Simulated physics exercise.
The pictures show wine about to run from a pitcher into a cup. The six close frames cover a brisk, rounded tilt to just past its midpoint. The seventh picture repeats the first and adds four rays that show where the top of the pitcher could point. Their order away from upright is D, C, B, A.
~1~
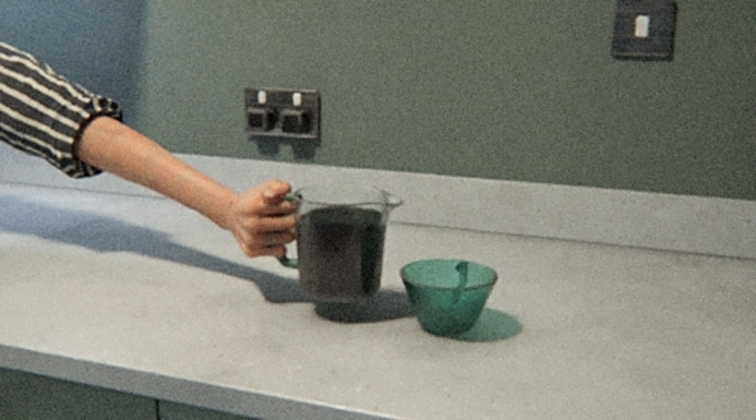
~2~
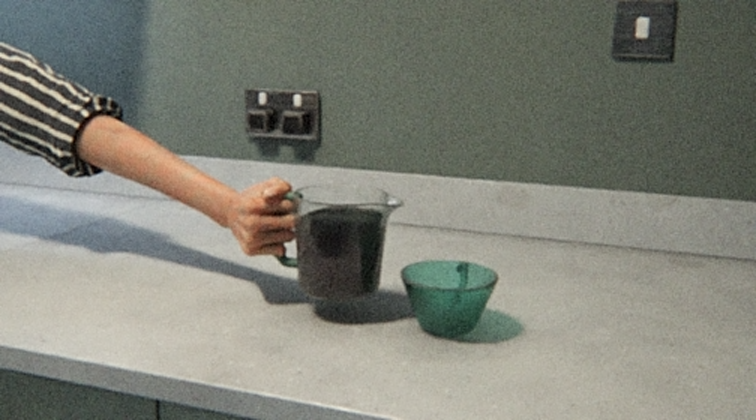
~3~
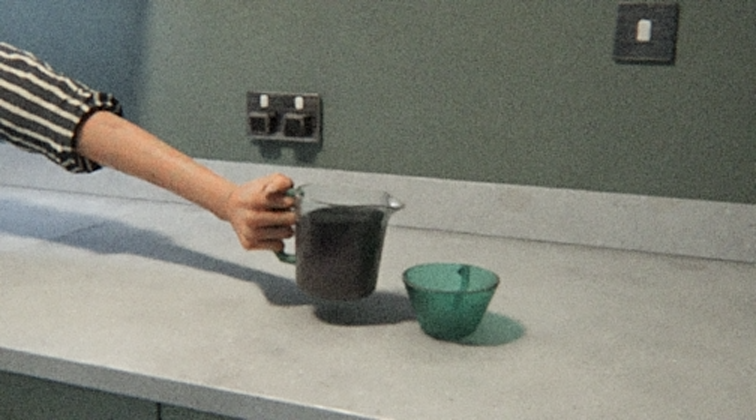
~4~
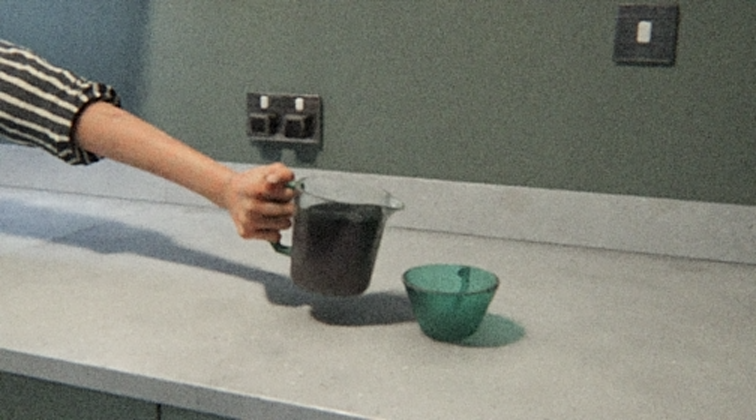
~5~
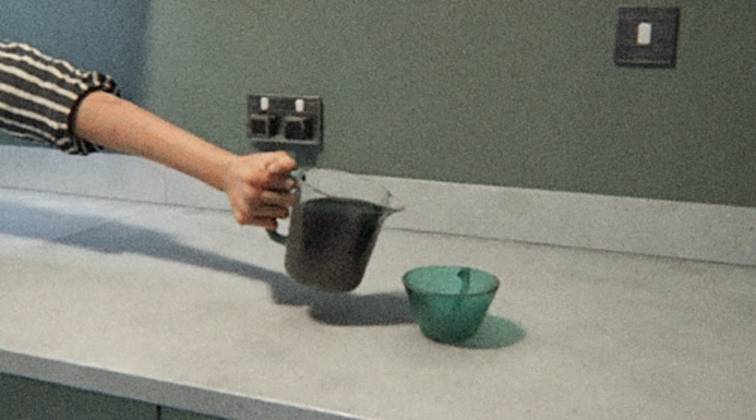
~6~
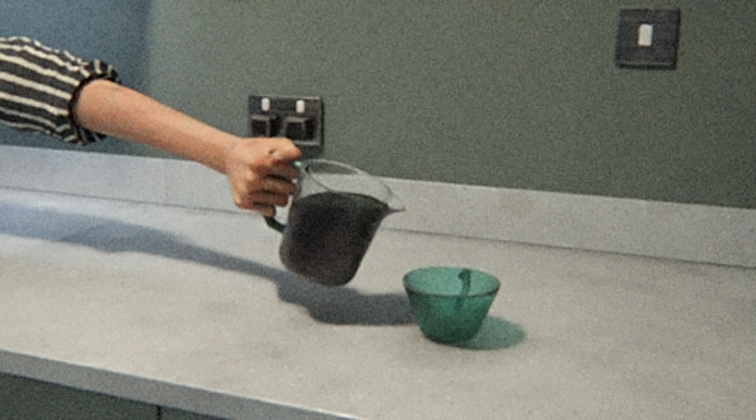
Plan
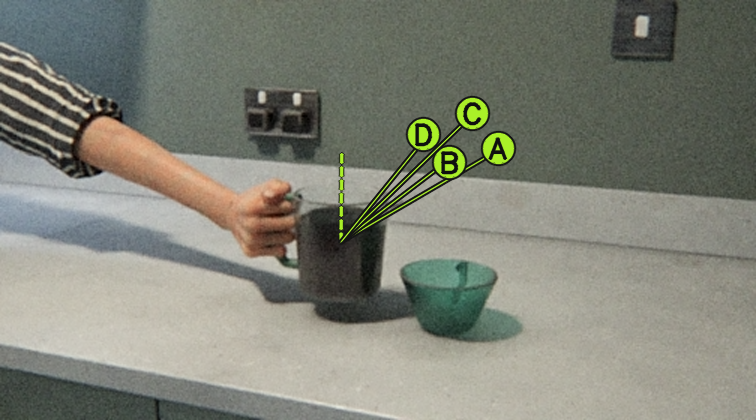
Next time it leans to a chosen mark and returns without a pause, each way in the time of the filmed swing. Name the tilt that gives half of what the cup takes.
The answer is line B.
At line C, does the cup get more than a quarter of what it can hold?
Yes, clearly.
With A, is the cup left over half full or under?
Over half.
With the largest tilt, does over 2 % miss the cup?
Yes, it does.
In lime, A at (484, 158); B at (434, 170); C at (460, 125); D at (415, 150).
Choosing A, the cup ends with about 64 % of what it can hold; 8 % of the wine is spilt.
Choosing B, the cup ends with about 51 % of what it can hold; 4 % of the wine is spilt.
Choosing C, the cup ends with about 36 % of what it can hold.
Choosing D, the cup ends with about 23 % of what it can hold.
